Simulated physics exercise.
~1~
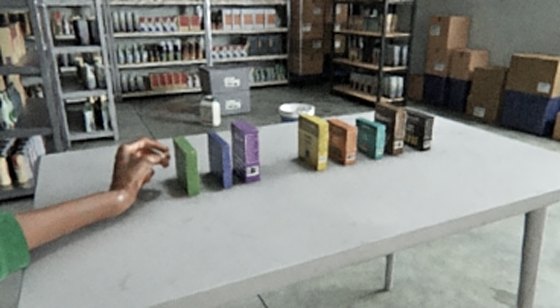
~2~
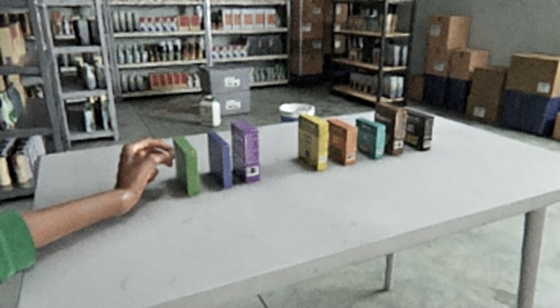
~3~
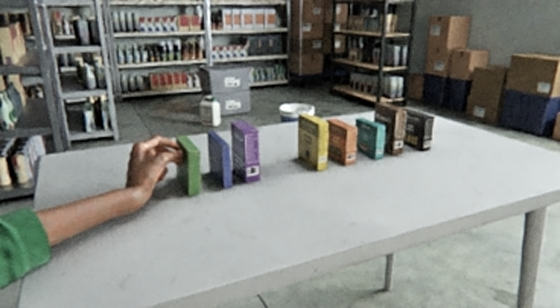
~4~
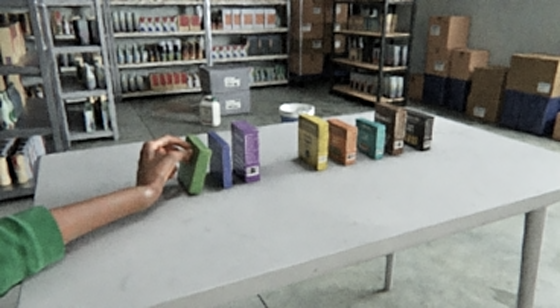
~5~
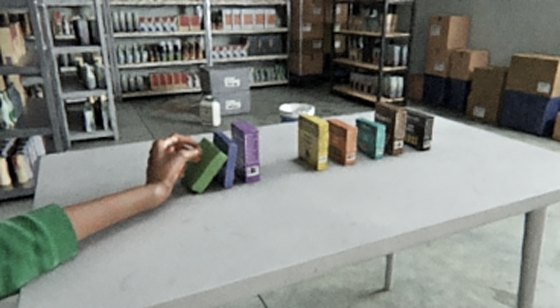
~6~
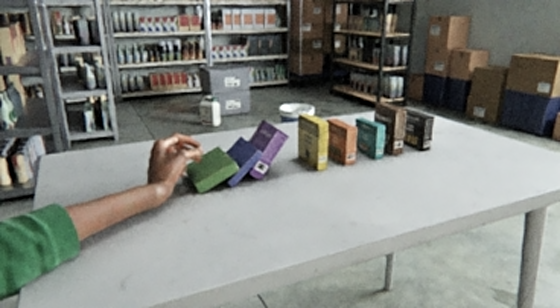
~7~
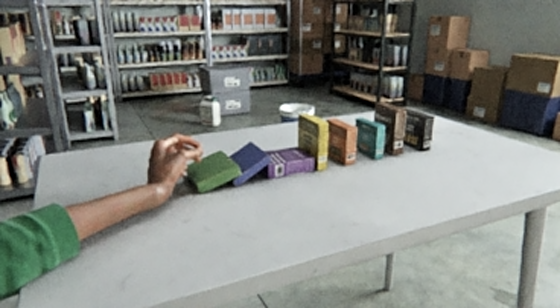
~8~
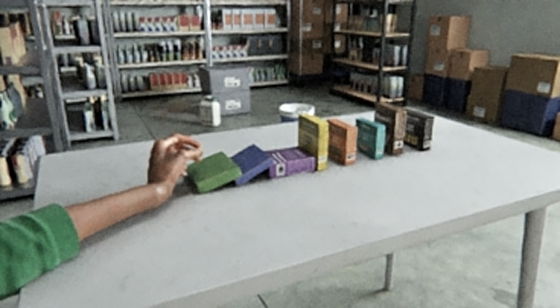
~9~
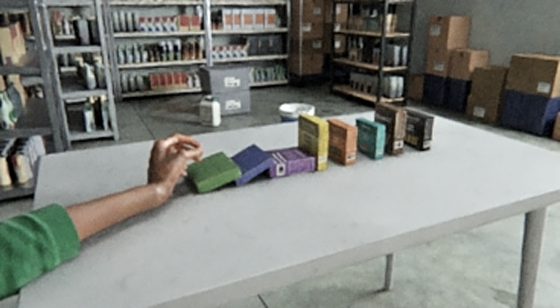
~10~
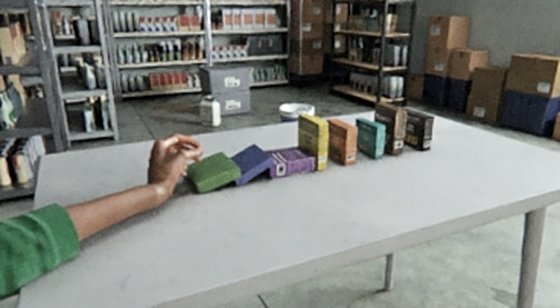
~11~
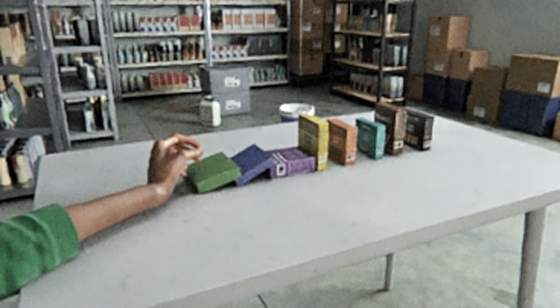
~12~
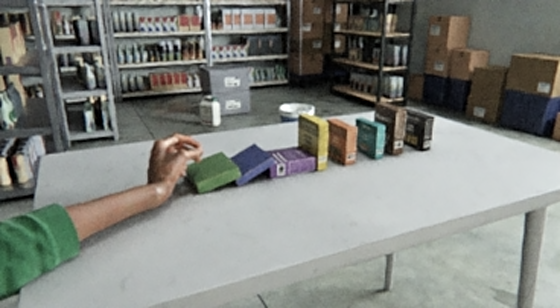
Green block tipping under a hand's nudge, toppling the blue and purple boxes rightward, while the yellow box and others stay upright.
